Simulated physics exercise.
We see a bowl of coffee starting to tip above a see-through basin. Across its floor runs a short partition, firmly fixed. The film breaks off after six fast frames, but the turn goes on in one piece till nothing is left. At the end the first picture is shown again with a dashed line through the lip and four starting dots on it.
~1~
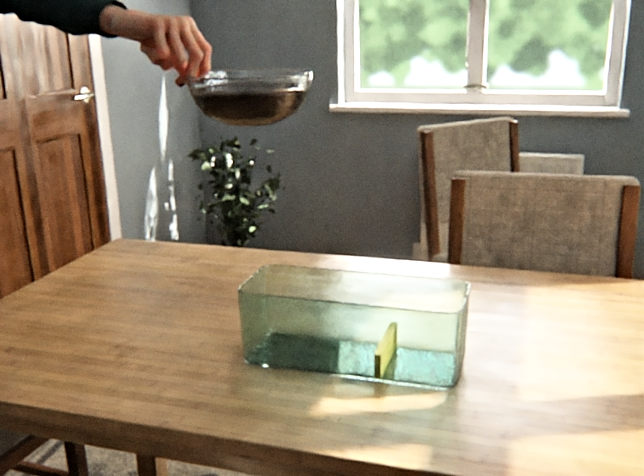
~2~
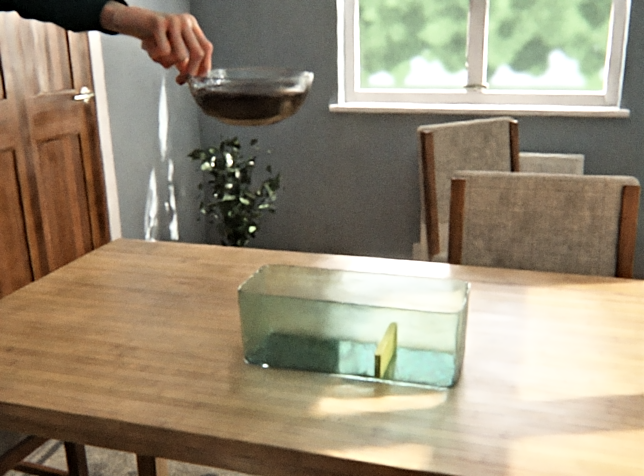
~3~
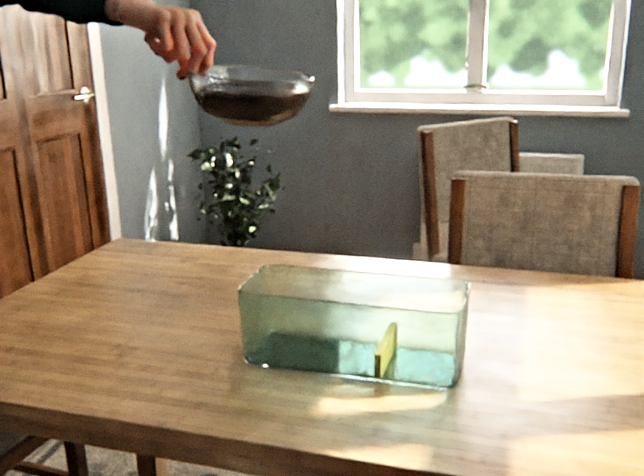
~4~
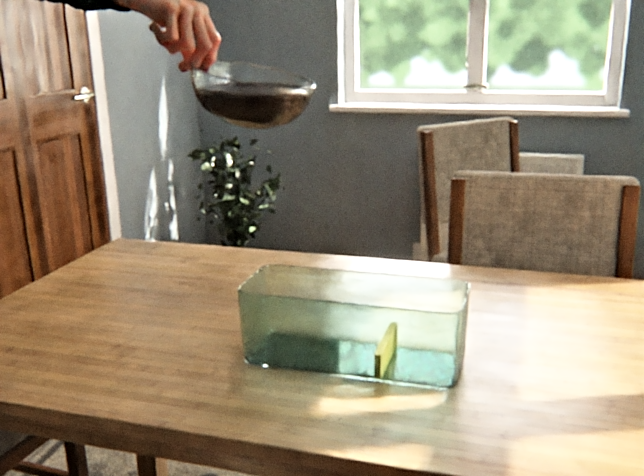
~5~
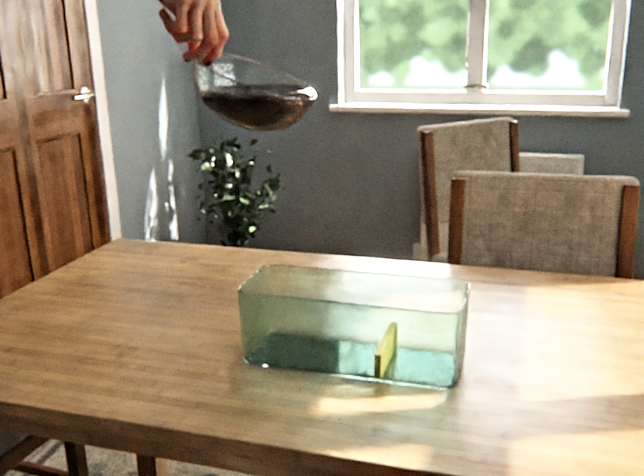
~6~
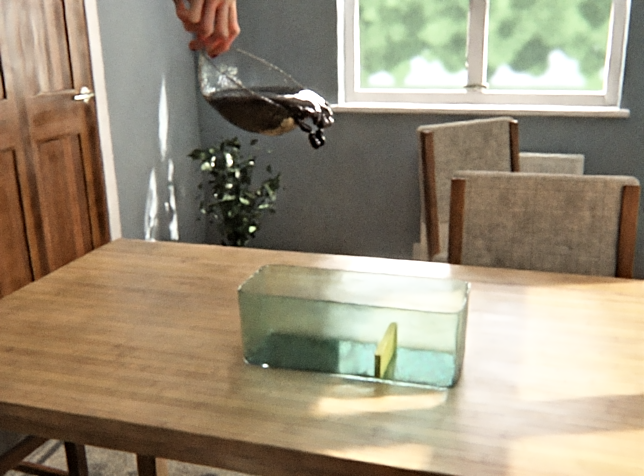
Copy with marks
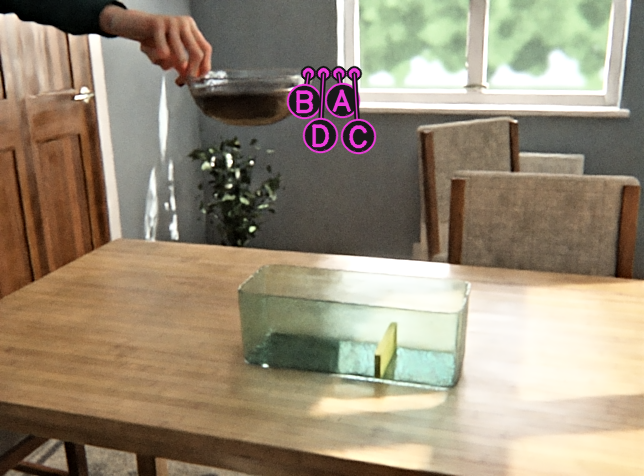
A hand held a clear bowl of dark coffee above a see-through basin with a short yellow partition on a wooden table, then gradually tilted it rightward until coffee slipped over the lip.
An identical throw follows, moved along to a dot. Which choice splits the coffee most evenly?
The answer is dot D.
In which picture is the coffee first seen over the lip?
In picture 5.
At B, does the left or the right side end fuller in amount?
The left one.
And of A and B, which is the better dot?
That is dot A.
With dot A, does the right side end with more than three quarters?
No.
In magenta, A at (338, 73); B at (308, 73); C at (354, 73); D at (323, 73).
If A is chosen, about 40 % ends left of the wall and 59 % right of it.
If B is chosen, about 71 % ends left of the wall and 27 % right of it; 3 % is lost outside.
If C is chosen, about 32 % ends left of the wall and 66 % right of it.
If D is chosen, about 48 % ends left of the wall and 49 % right of it; 3 % is lost outside.
